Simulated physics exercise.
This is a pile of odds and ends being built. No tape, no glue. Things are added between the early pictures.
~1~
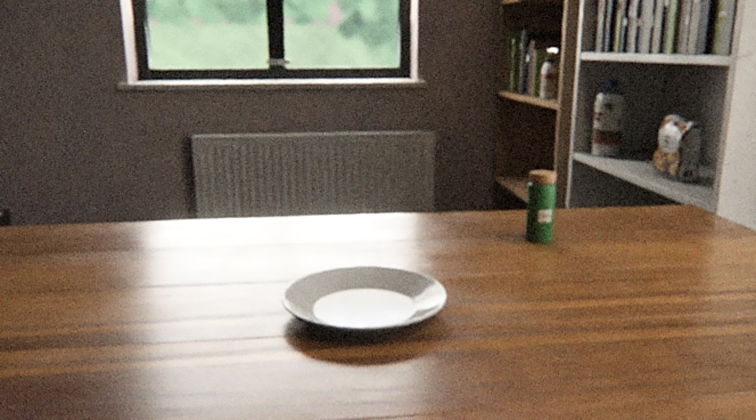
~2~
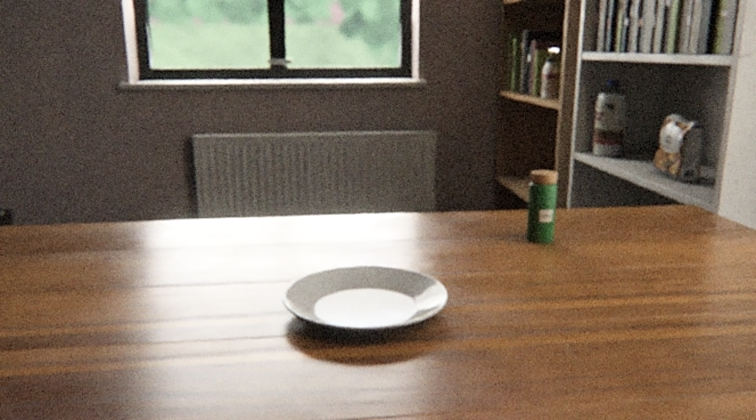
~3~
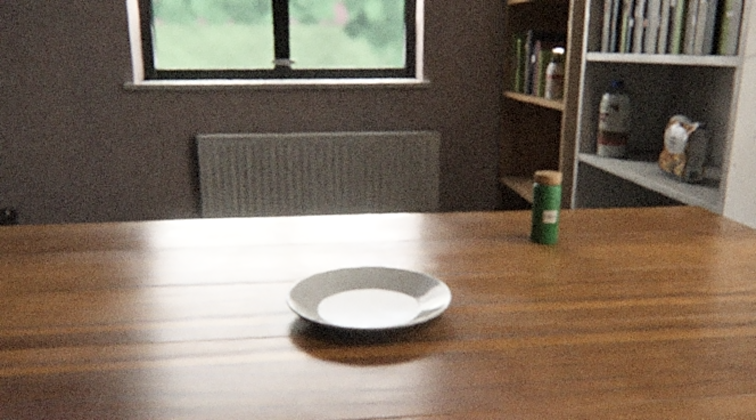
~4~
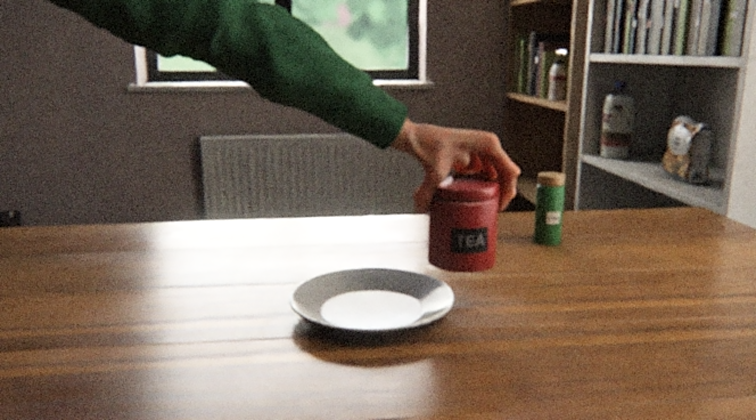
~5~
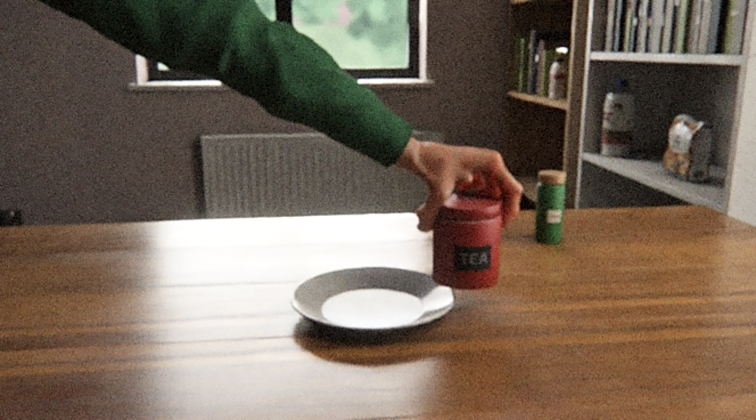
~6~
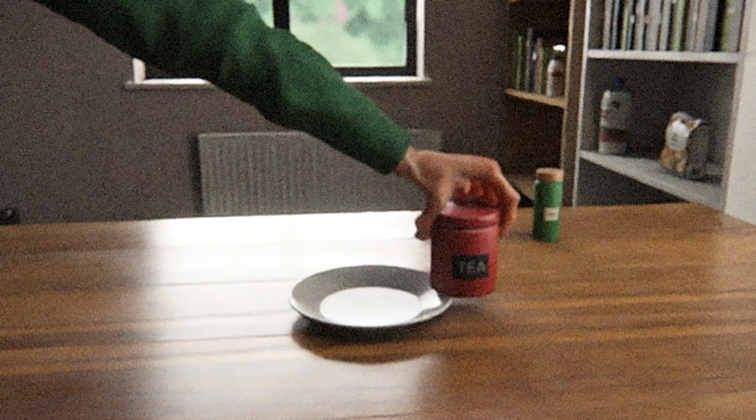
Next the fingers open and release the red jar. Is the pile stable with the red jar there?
Here the pile gives way.
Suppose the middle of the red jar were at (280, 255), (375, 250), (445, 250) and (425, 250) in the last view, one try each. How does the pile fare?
First try: It comes apart; second try: It stays up; third try: It holds; fourth try: It stays up.
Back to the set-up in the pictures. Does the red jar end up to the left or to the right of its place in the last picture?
To the right.
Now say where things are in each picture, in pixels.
The last thing is not in view yet; green shaker (541, 207), in the first frame.
The last thing is not in view yet; green shaker (542, 207), in the second frame.
The last thing is not in view yet; green shaker (546, 207), in the third frame.
Still above its spot; red jar (463, 223); green shaker (549, 209), in the fourth frame.
Still above its spot; red jar (466, 240); green shaker (550, 207), in the fifth frame.
Set down, still held; red jar (464, 248); green shaker (547, 205), in the sixth frame.
Then, 0.40 s past the last view, red jar rocked 57° from its first pose near (508, 256).
Then, 0.90 s past the last view, red jar now fallen.
Finally, fallen, red jar; the other 2 still in place. Final places as the last picture's camera would see them, red jar near (543, 275). The pile loses its balance.
